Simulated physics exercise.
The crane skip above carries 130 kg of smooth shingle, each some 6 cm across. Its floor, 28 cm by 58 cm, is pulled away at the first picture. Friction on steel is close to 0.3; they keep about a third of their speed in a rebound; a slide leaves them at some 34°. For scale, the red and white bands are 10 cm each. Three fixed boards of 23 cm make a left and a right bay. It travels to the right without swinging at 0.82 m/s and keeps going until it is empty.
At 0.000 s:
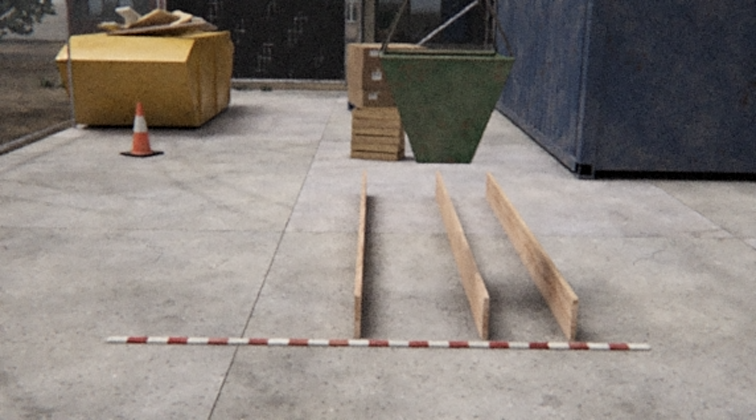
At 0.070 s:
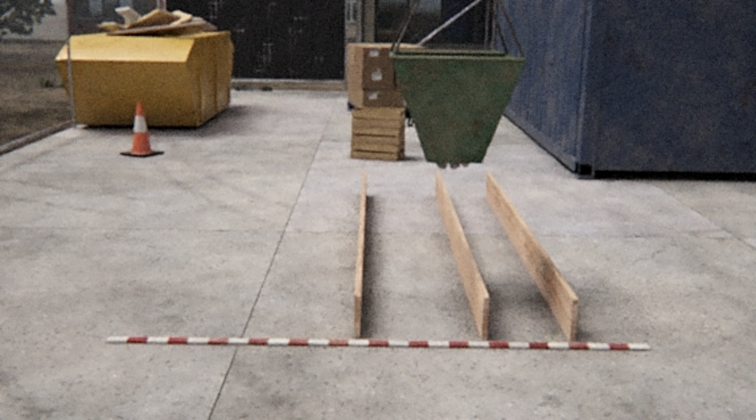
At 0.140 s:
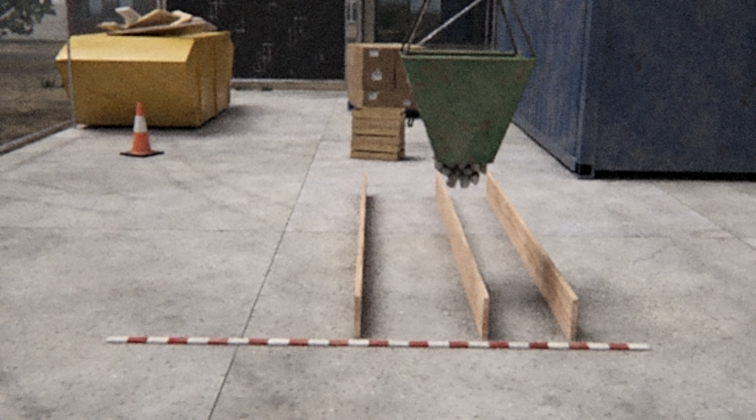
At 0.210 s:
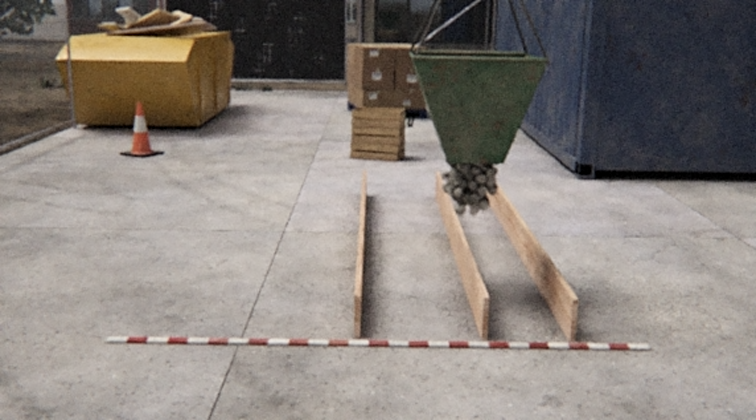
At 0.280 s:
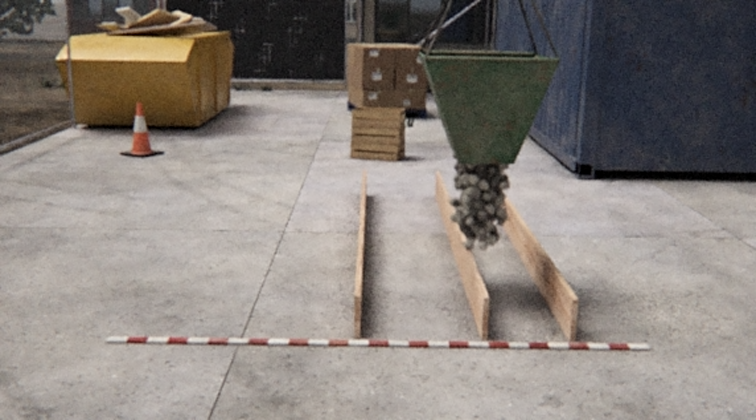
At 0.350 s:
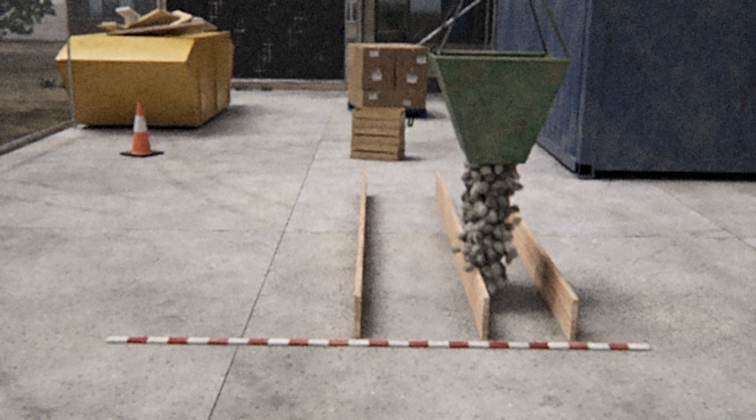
A green skip hanging from a crane drifted to the right above three wooden boards on a concrete yard, and grey stones began dropping from its bottom, pouring down in a steadily longer stream.
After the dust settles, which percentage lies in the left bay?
Close to 2 in a hundred.
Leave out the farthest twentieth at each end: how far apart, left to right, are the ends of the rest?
Roughly 70 cm.
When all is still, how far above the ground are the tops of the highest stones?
About 26 cm.
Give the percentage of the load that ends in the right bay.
Near 90 in a hundred.
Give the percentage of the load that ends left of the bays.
Near 0 in a hundred.
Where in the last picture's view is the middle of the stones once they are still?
Near (513, 286).
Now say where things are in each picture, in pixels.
The outlet is at (444, 153); nothing has dropped yet, in the first frame.
The outlet is at (455, 154); 4 % is out, in the second frame.
The outlet is at (466, 154); 14 % is out, the lowest stones still above the boards at (458, 175), 73 cm up, in the third frame.
The outlet is at (477, 154); 27 % is out, the lowest stones still above the boards at (468, 201), 58 cm up, in the fourth frame.
The outlet is at (487, 154); 42 % is out, the lowest stones still above the boards at (476, 234), 39 cm up, in the fifth frame.
The outlet is at (498, 154); 56 % is out, the lowest stones still above the boards at (486, 253), 27 cm up, in the sixth frame.
After 0.7 s, 0 % in the crane skip, 2 % falling or lying in the left bay, 95 % falling or lying in the right bay, 3 % falling or lying right of the bays; the stones farthest right are at (560, 260).
After 1.1 s, 0 % in the crane skip, 2 % falling or lying in the left bay, 88 % falling or lying in the right bay, 10 % falling or lying right of the bays; the stones farthest right are at (653, 293).
After 1.7 s, 0 % in the crane skip, 2 % falling or lying in the left bay, 88 % falling or lying in the right bay, 10 % falling or lying right of the bays; the stones farthest right are at (707, 291).
After 2.6 s, 0 % in the crane skip, 2 % falling or lying in the left bay, 88 % falling or lying in the right bay, 10 % falling or lying right of the bays; the stones farthest right are at (709, 291).
After 4.5 s, 0 % in the crane skip, 2 % in the left bay, 88 % in the right bay, 10 % right of the bays; the stones farthest right are at (709, 291).
